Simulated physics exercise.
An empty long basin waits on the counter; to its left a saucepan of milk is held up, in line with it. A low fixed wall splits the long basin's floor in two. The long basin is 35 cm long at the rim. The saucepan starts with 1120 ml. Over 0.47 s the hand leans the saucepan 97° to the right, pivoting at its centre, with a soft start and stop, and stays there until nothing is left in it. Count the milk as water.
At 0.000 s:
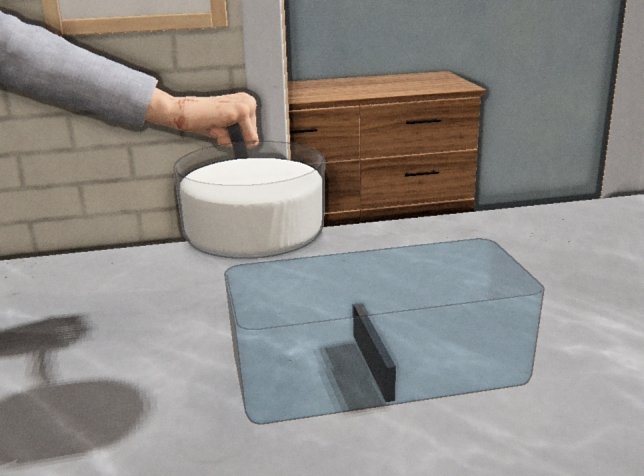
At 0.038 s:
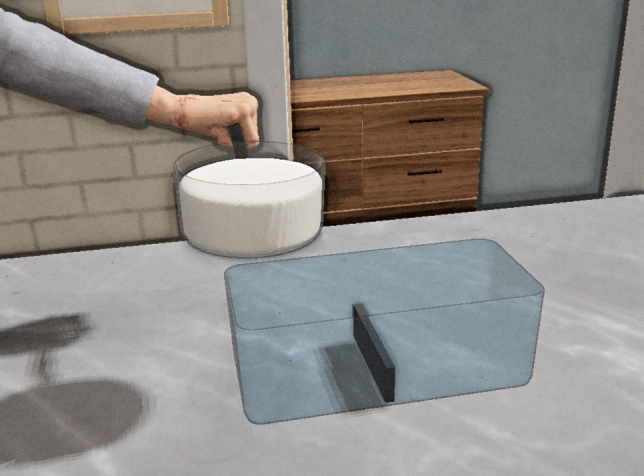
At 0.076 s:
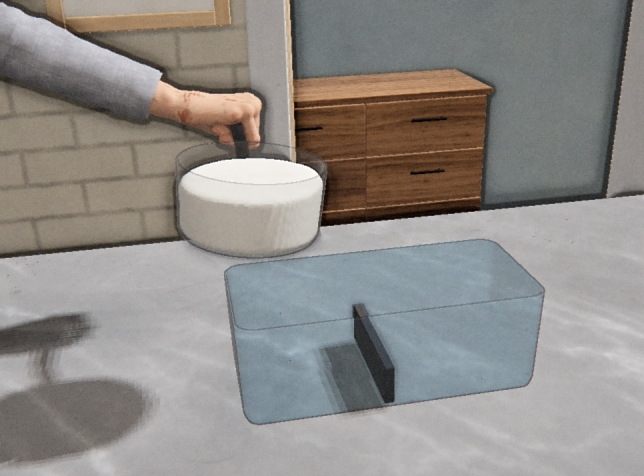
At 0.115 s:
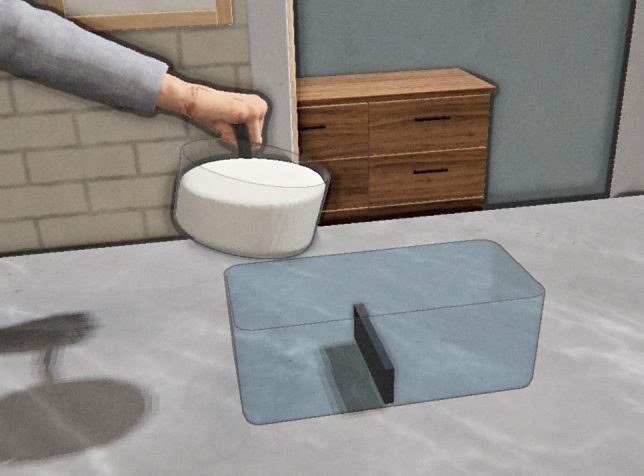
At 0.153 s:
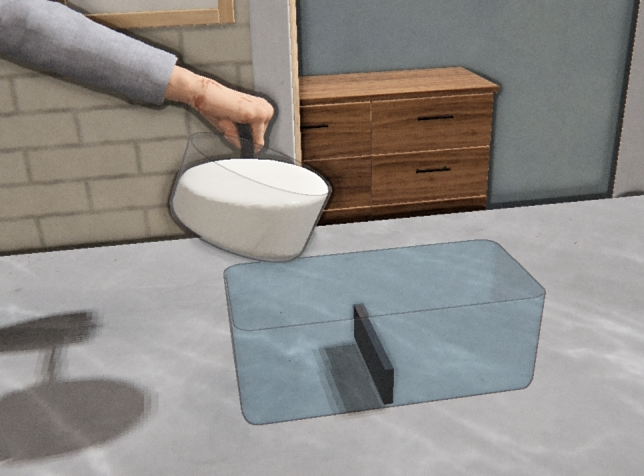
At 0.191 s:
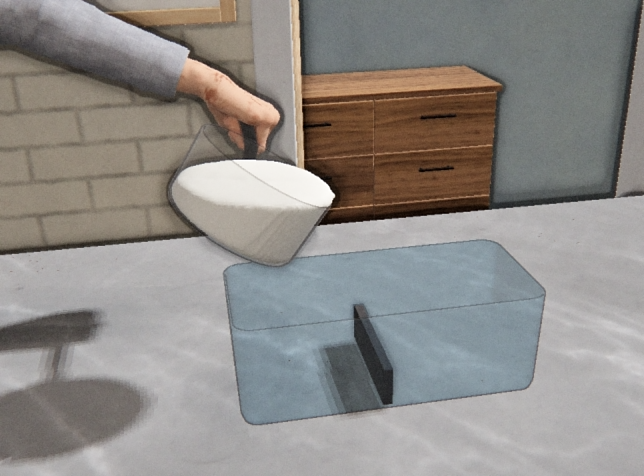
At first, a hand holds a clear round pan of white liquid upright, up and to the left of an empty, bluish see-through basin with a dark divider. The hand then leans the pan to the right, slowly and then more steeply, and the white liquid shifts up to its lowered right rim.
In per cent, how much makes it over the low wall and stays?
Roughly 31 per cent is past the wall.
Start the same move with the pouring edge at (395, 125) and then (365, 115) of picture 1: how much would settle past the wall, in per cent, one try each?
First 85, then 85 per cent.
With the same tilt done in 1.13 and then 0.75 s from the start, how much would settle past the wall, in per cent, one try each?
First 55, then 45 per cent.
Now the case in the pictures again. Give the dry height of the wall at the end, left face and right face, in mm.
Some 20 mm on the left and 36 mm on the right.
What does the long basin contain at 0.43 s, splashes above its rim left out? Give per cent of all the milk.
Some 32 per cent.
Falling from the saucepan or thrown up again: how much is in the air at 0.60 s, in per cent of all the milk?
About 6 per cent.
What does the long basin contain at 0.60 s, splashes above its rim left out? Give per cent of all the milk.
Some 84 per cent.
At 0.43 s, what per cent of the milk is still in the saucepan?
About 32 per cent.
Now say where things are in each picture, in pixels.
In the first frame, it leans 0°; its right rim is at (322, 157); the milk meets the walls at (179, 184) and (319, 171); the long basin's rim runs from (231, 298) to (517, 264); the wall's top is at (373, 335).
In the second frame, it leans 2°; its right rim is at (322, 159); the milk meets the walls at (178, 184) and (319, 173).
In the third frame, it leans 6°; its right rim is at (324, 165); the milk meets the walls at (179, 182) and (320, 174).
In the fourth frame, it leans 14°; its right rim is at (327, 174); the milk meets the walls at (180, 180) and (323, 177).
In the fifth frame, it leans 23°; its right rim is at (328, 186); the milk meets the walls at (178, 181) and (326, 179).
In the sixth frame, it leans 34°; its right rim is at (327, 201); the milk meets the walls at (175, 178) and (322, 188); 3 per cent is over the edge.
After 0.43 s the tilt is 95° and 32 per cent is still to pour, 18 is left of the wall and 14 right of it.
After 0.60 s the tilt is 97° and 10 per cent is still to pour, 54 is left of the wall and 31 right of it.
After 0.77 s the tilt is 97° and 3 per cent is still to pour, 52 is left of the wall and 30 right of it.
After 0.97 s the tilt is 97° and 1 per cent is still to pour, 62 is left of the wall and 31 right of it.
In the end 63 per cent lies left of the wall, 31 right of it and 6 outside.
